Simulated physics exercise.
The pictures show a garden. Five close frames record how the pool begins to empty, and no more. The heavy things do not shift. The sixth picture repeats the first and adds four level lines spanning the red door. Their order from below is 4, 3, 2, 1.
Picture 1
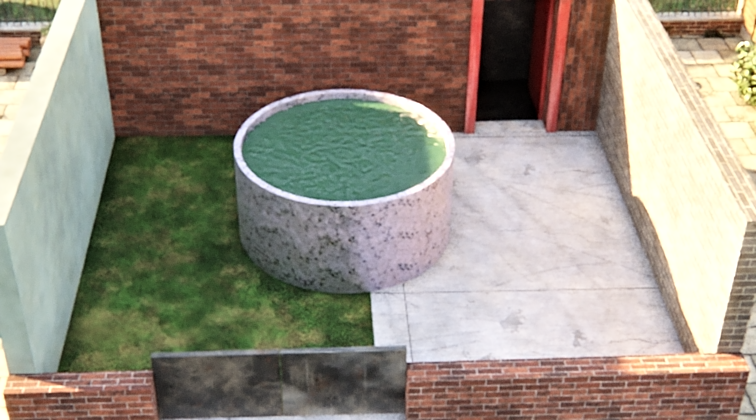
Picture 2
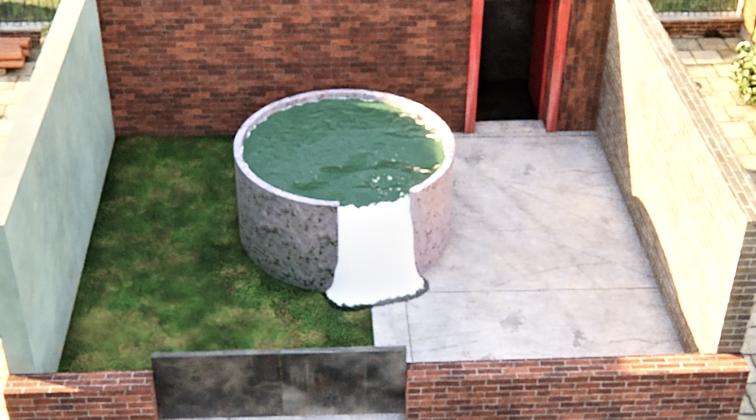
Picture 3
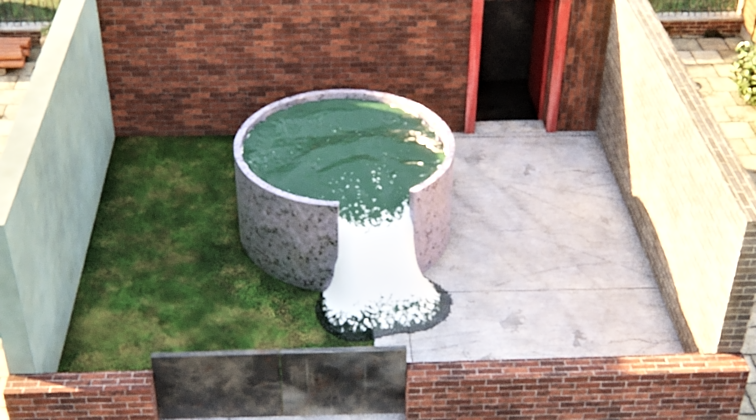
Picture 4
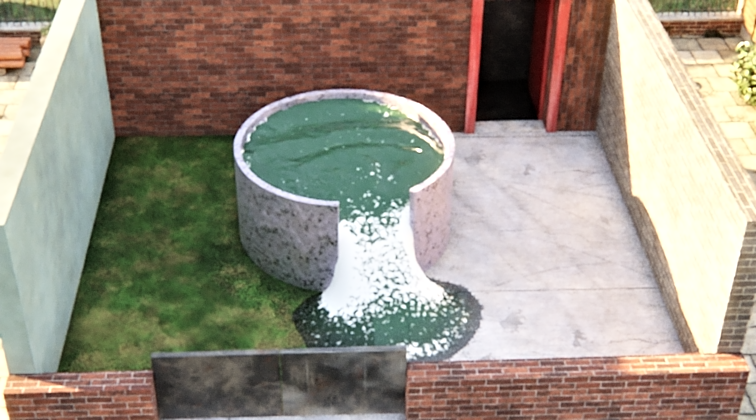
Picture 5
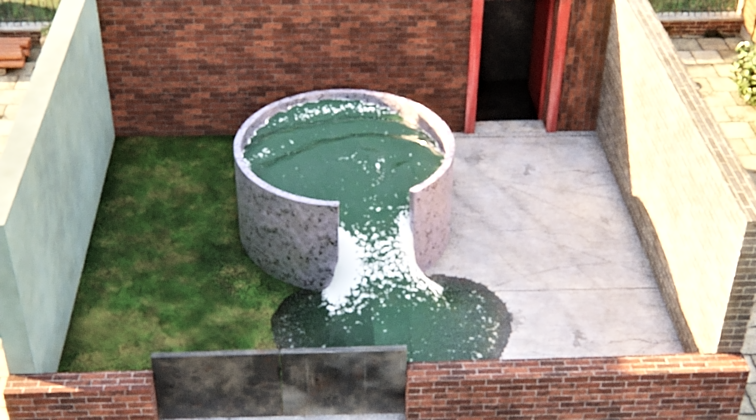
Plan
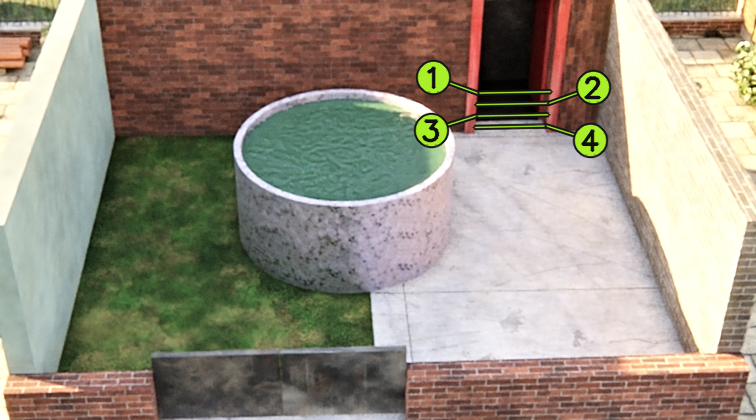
A round stone pool of green water sat still in a walled garden until a gap opened in its front, and white, foaming water poured out and spread across the grass and paving.
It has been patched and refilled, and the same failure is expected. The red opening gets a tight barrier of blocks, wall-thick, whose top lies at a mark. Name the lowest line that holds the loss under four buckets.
The limit is 3.
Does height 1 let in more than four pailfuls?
No, that is safe.
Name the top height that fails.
4 it is.
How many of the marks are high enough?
Three of the four.
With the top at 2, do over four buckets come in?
No.
On the marked copy, 1 at (514, 92); 2 at (512, 104); 3 at (511, 115); 4 at (510, 126); from the bottom up 4, 3, 2, 1.
For height 1, nothing gets over.
For height 2, nothing gets over.
For height 3, nothing gets over.
For height 4, dozens of bucketfuls pour in.
